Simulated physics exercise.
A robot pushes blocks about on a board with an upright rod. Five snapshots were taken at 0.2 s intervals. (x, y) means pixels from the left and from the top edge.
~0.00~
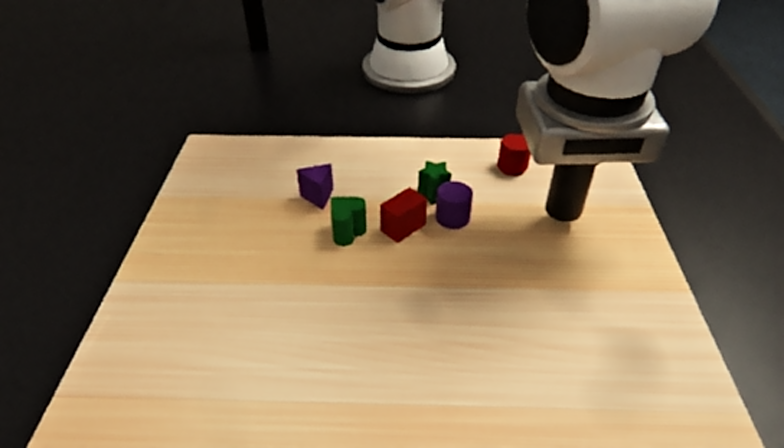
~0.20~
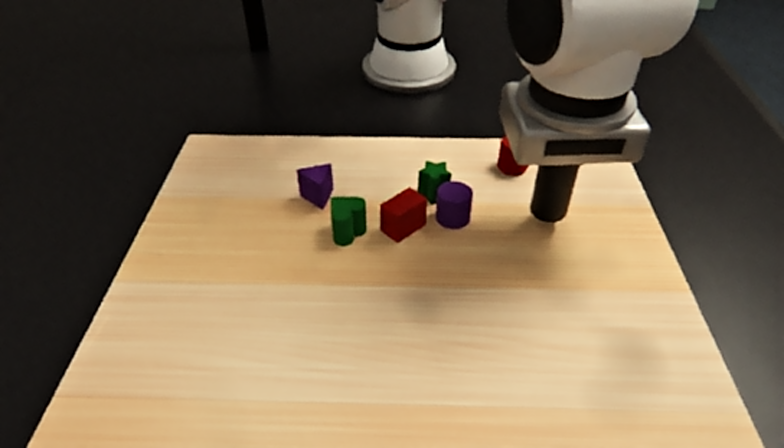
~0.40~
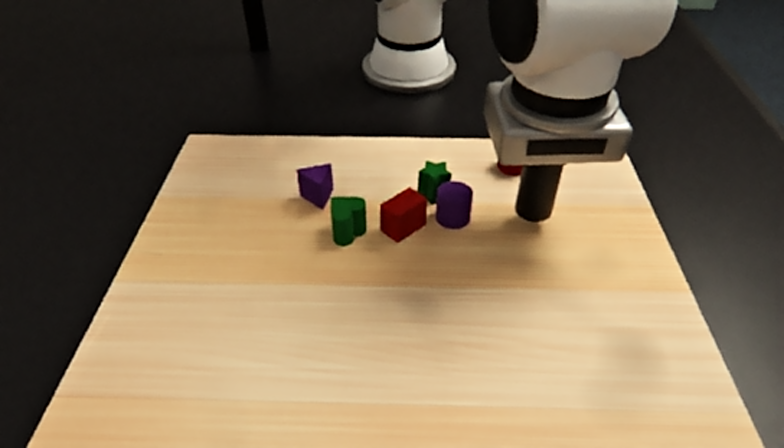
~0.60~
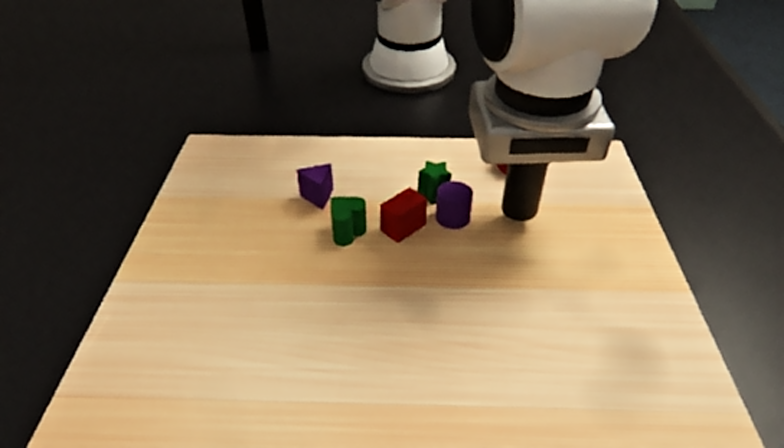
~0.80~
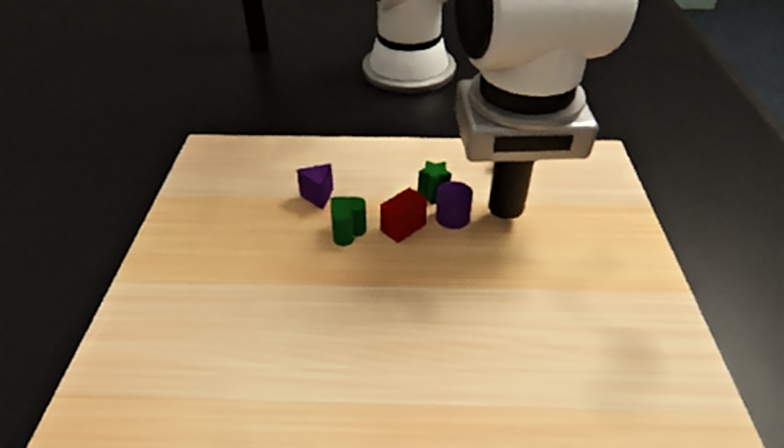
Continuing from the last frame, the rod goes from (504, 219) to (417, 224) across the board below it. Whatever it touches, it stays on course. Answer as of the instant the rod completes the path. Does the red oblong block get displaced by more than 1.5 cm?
Yes, that is how it ends up.
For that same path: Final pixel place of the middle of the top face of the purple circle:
My estimate: (391, 181).
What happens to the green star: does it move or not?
By the time the path is finished, it has hardly shifted at all.
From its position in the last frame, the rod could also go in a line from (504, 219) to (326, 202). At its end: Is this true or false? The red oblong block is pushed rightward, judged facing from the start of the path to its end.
It is false.
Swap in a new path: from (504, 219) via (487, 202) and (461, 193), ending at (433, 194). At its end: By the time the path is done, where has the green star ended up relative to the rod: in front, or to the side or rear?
Ahead to the end.
On the path given first. Halfway along, rod (462, 210); red oblong block (389, 202); purple circle (426, 190).
At the end, rod (418, 212); green heart block (340, 208); red oblong block (372, 197), turned 100° anticlockwise; green star unmoved; purple circle (391, 181).
